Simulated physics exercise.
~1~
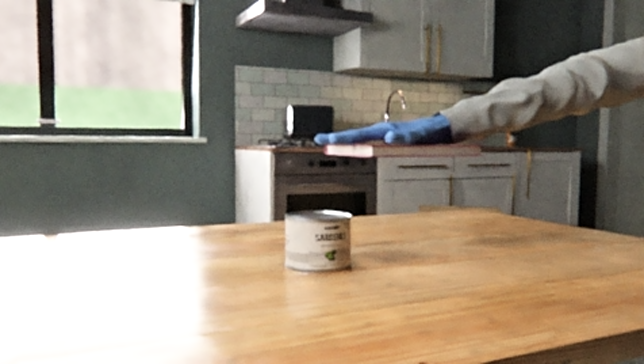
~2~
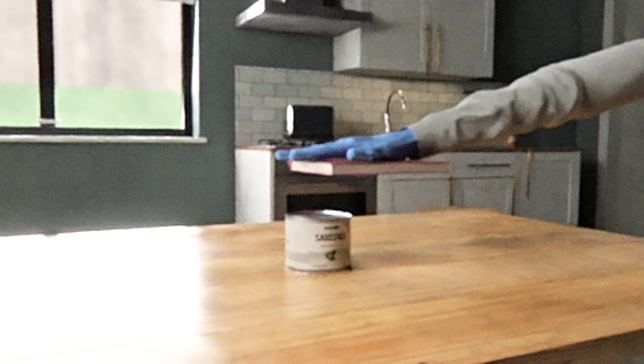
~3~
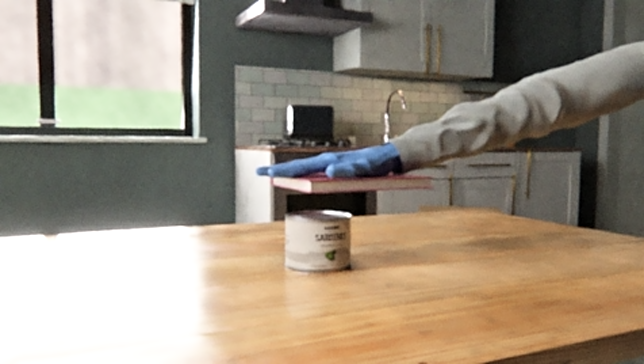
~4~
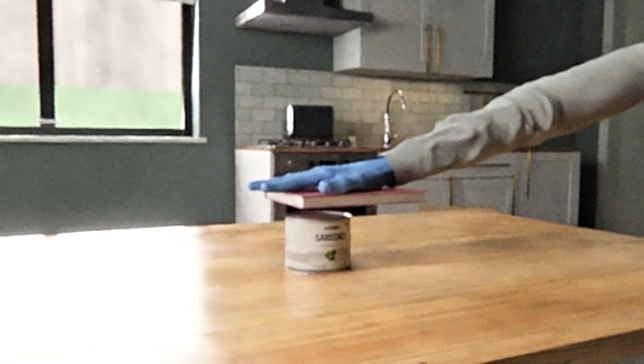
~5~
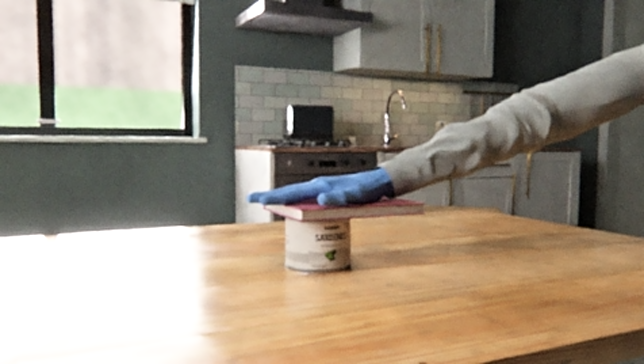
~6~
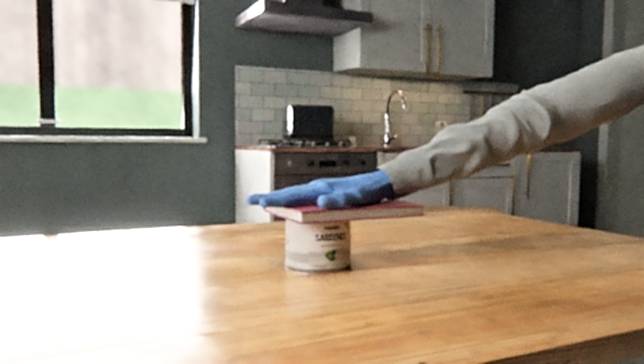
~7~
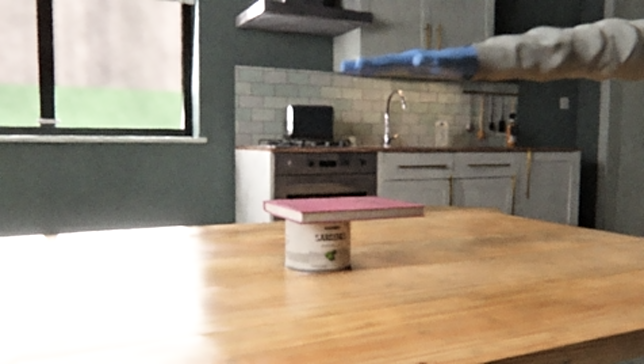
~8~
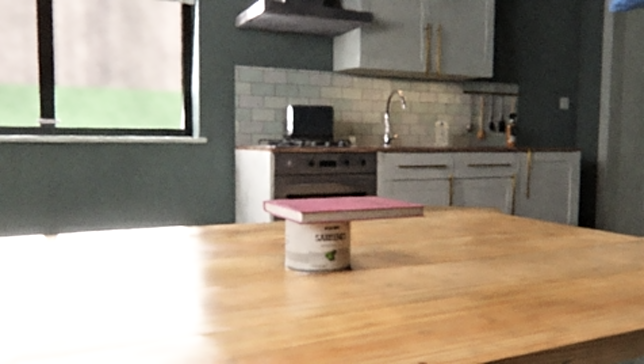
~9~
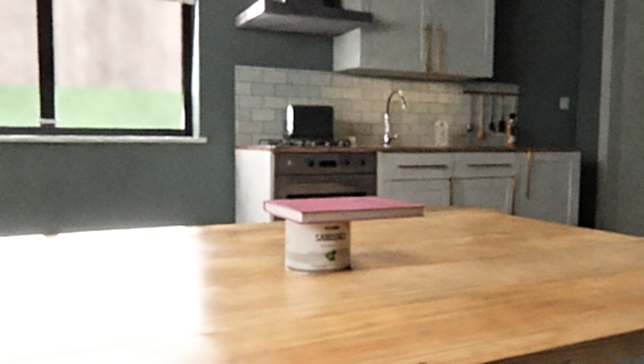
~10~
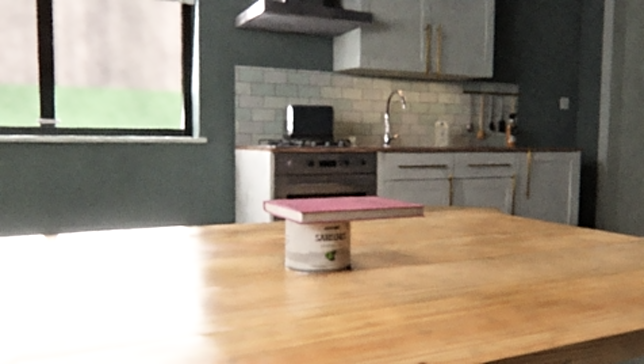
A blue-gloved hand carried a pink book left and down over a white tub on a wooden kitchen table, laid it flat on top, then let go and drew back out of view, leaving the book balanced there, jutting out to the right.
